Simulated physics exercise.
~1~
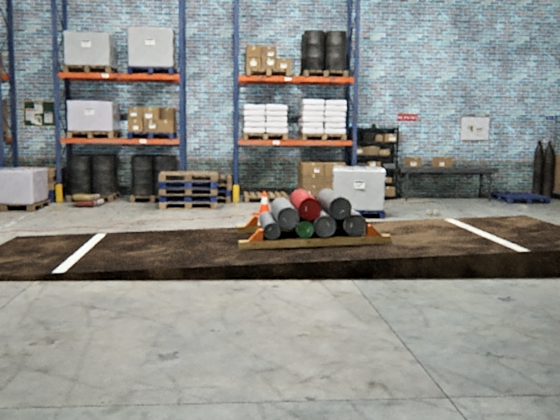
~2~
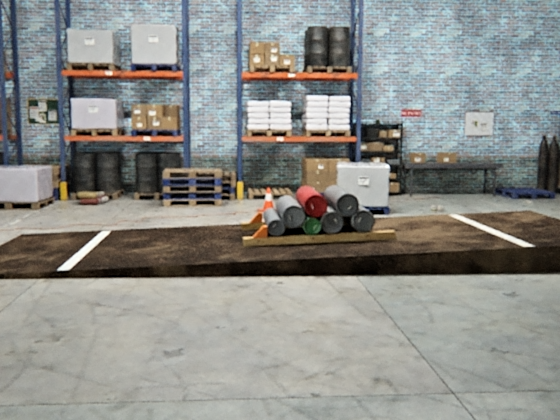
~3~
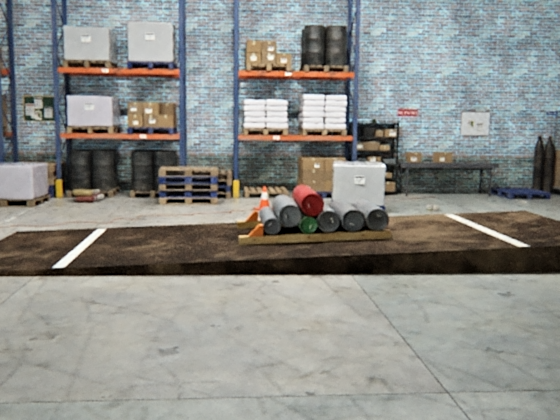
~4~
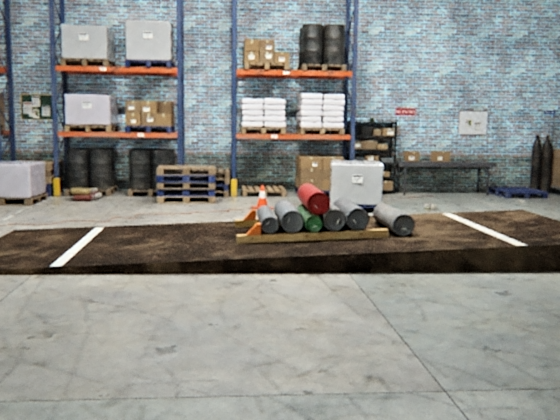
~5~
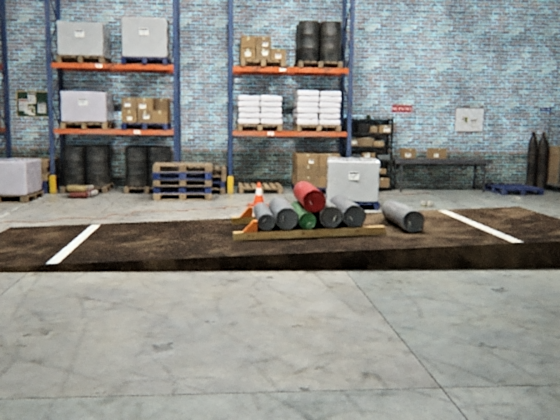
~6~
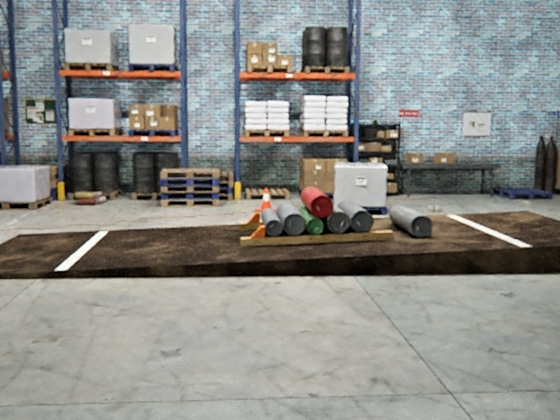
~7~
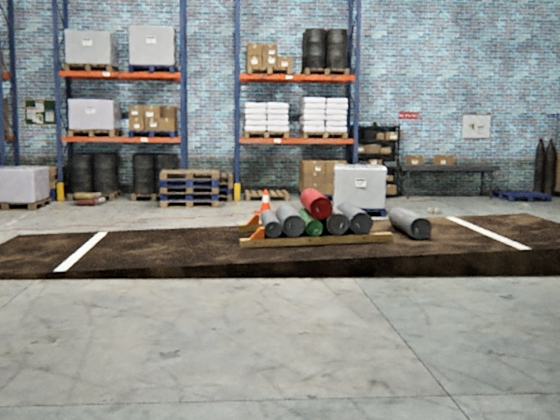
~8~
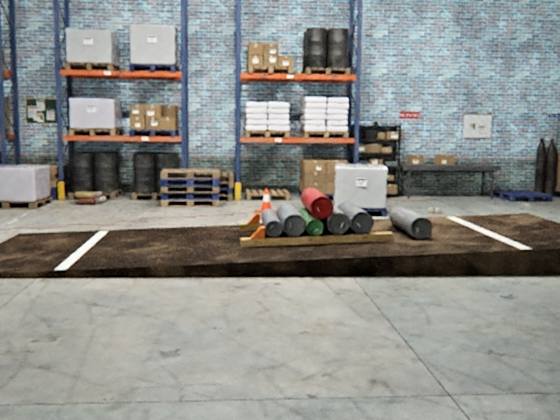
The footage shows a stack of gray, red and green cylinders on wooden bearers in a warehouse; the pile shifts and spreads, one gray cylinder rolls off to the right and stops short of the white line, while the red and green ones remain on the bearers.
